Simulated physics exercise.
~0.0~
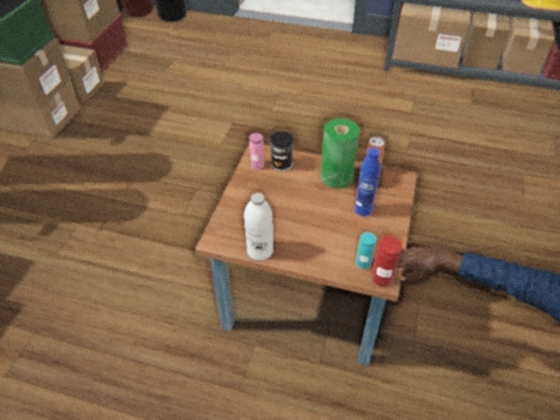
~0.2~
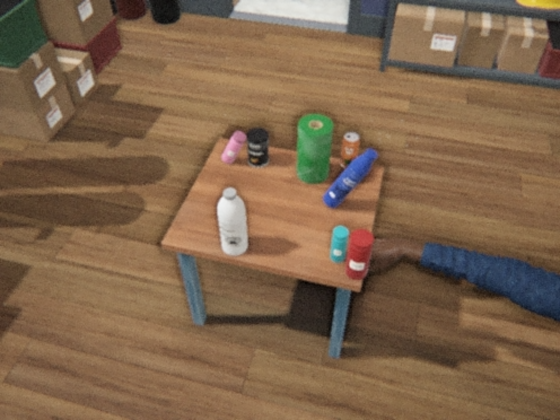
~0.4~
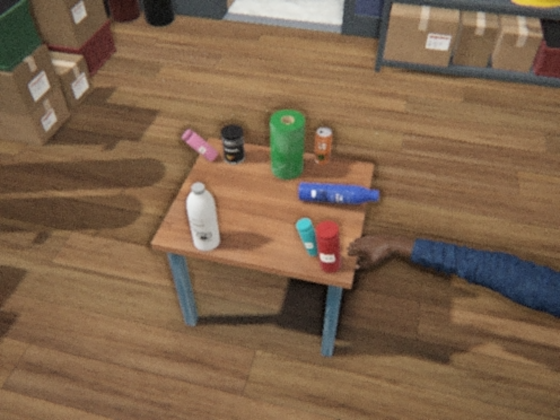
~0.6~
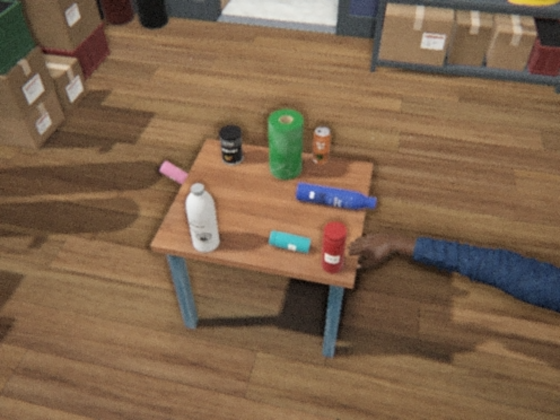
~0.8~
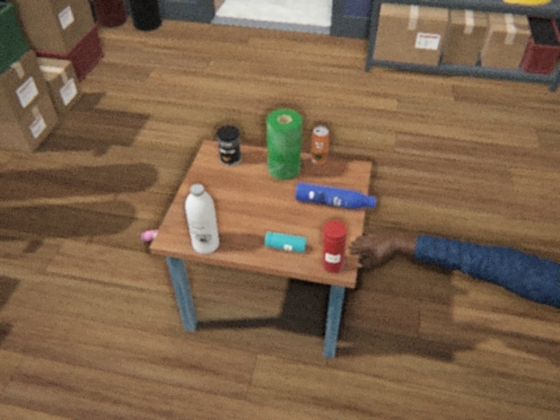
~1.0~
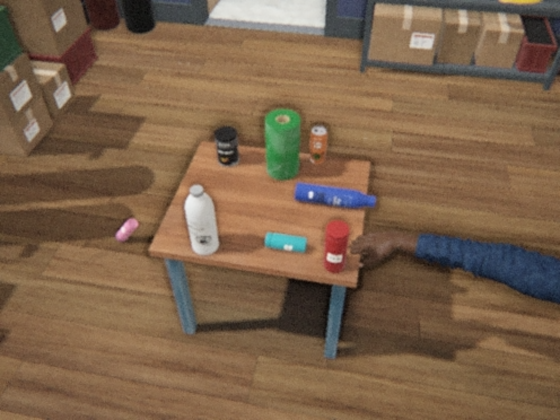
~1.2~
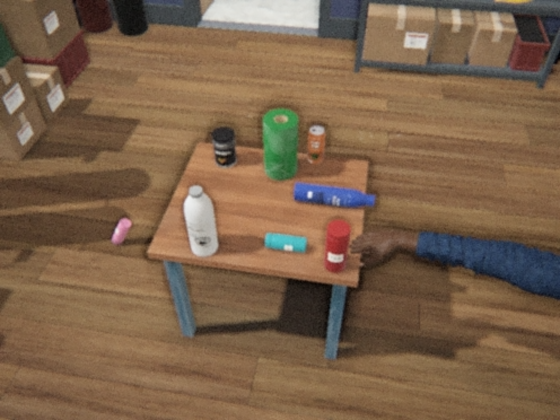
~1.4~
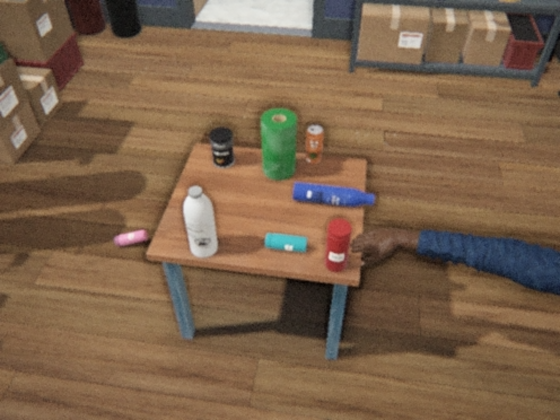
Arm beside a small wooden table shifting left, blue bottle and turquoise shaker toppling on top, pink shaker falling to the floor.
